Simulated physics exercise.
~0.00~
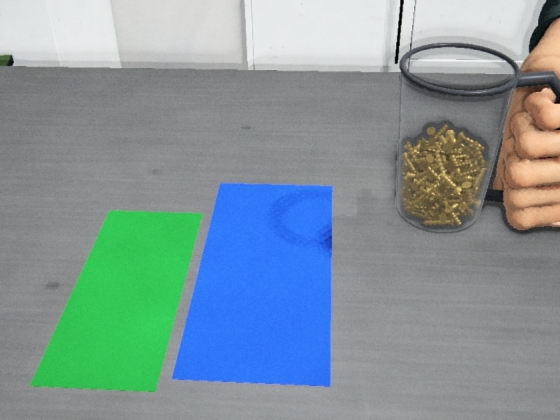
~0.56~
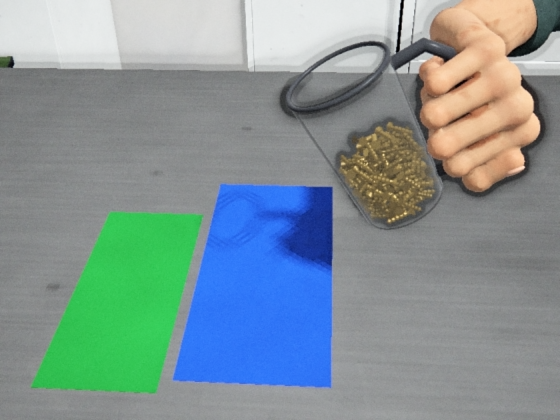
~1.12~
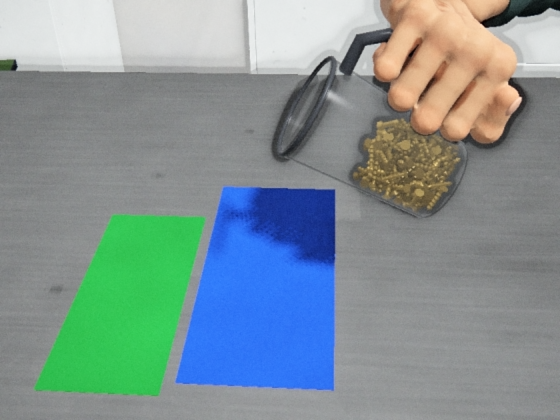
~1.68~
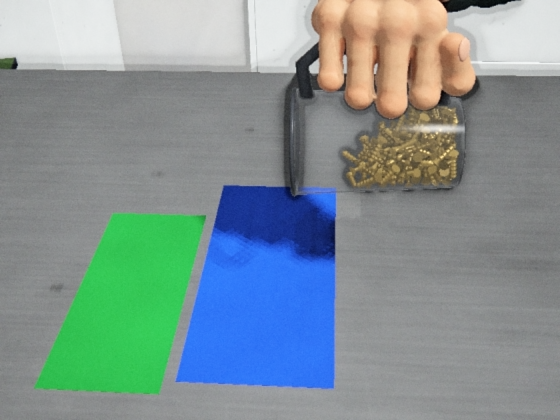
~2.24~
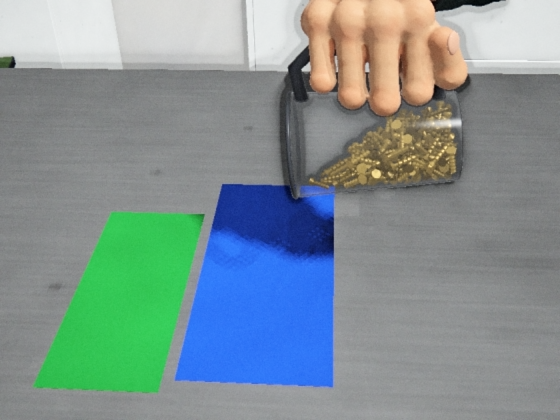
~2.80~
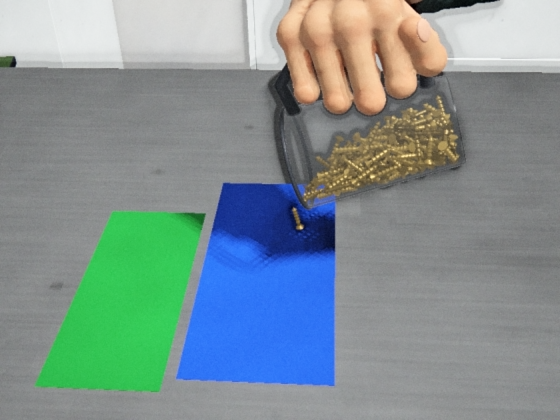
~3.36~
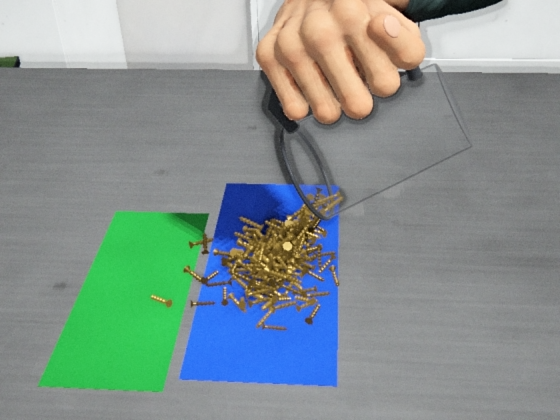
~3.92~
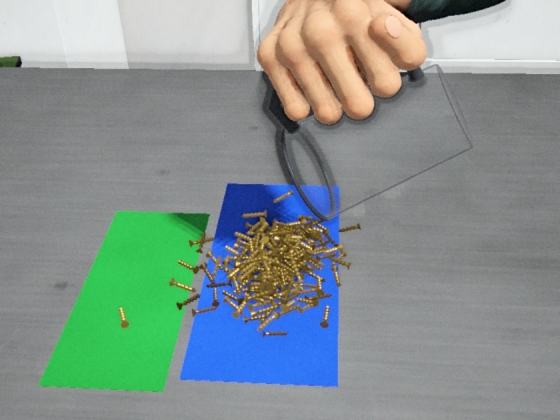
A hand tilting a clear cup and pouring brass-coloured screws into a pile on a blue mat, one landing on green.
